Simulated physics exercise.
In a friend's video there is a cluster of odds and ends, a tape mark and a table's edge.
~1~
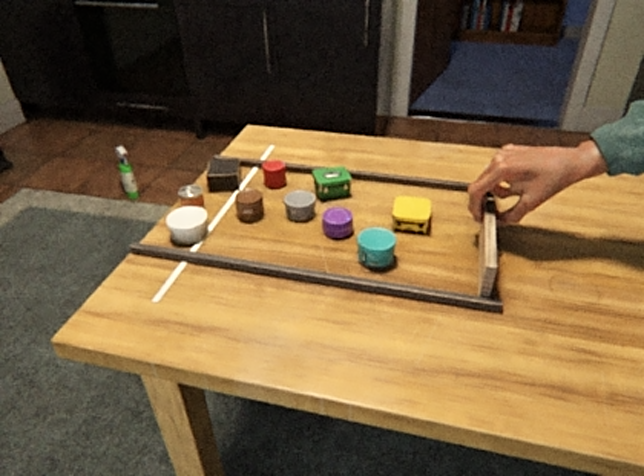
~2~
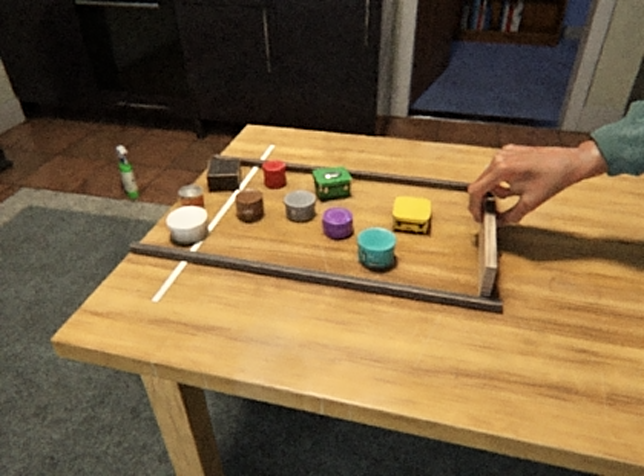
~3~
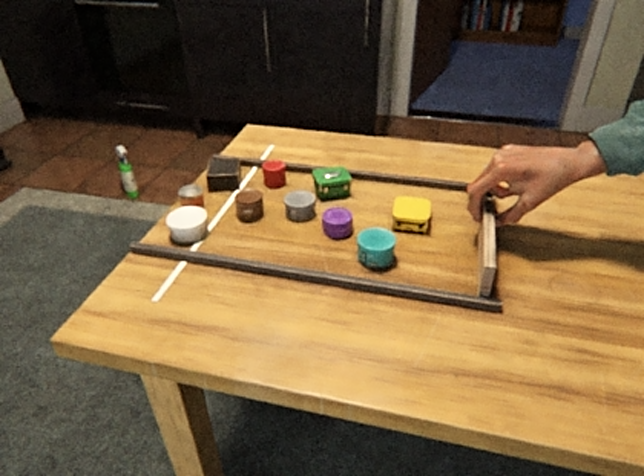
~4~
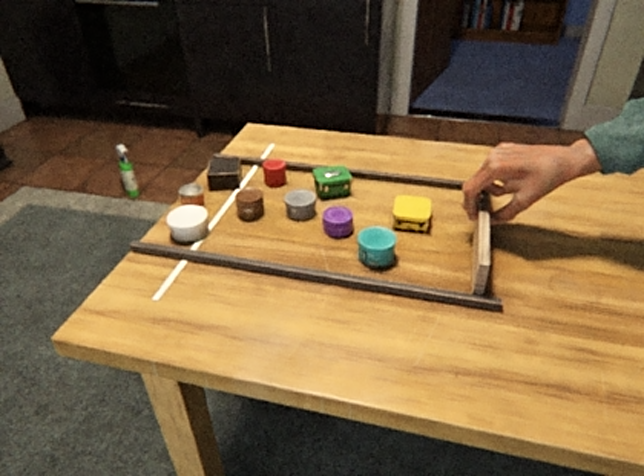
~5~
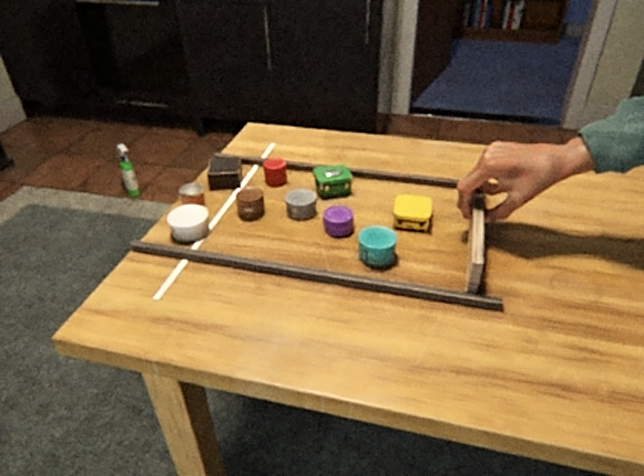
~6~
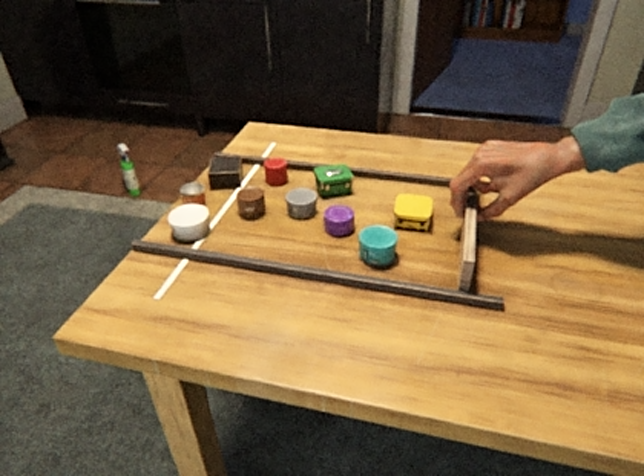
A wooden table beside a grey rug, with dark cupboards behind, is seen from above and to one side. Between two dark rails, white, orange, black, brown and red items sit at the left near a pale tape line, with grey, green, purple, teal and yellow ones farther right. From the right, a hand slides an upright board slightly left, while the items and the view stay almost still.
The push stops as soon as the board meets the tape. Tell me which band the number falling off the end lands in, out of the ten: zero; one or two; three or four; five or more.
It lands in the one or two band.
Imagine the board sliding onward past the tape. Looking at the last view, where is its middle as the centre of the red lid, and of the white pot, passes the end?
Around (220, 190) first and around (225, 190) second.
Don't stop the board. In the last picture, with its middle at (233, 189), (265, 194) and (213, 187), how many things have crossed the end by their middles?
Respectively 2, 0 and 6.
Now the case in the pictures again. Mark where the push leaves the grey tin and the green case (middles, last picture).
(187, 188) and (235, 165), approximately.
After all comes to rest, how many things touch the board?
4 touch it.
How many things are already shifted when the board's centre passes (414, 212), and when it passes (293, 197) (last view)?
Counts: 1, 7.
A little later, none off yet; orange pot at rest near (194, 196); black block at rest near (226, 173); white pot at rest near (190, 223).
Next, none off yet; orange pot moving near (188, 195); black block shifted a little near (212, 173); white pot at rest near (190, 224).
When it is over, the number that fall off is one or two; down, black block and orange pot.
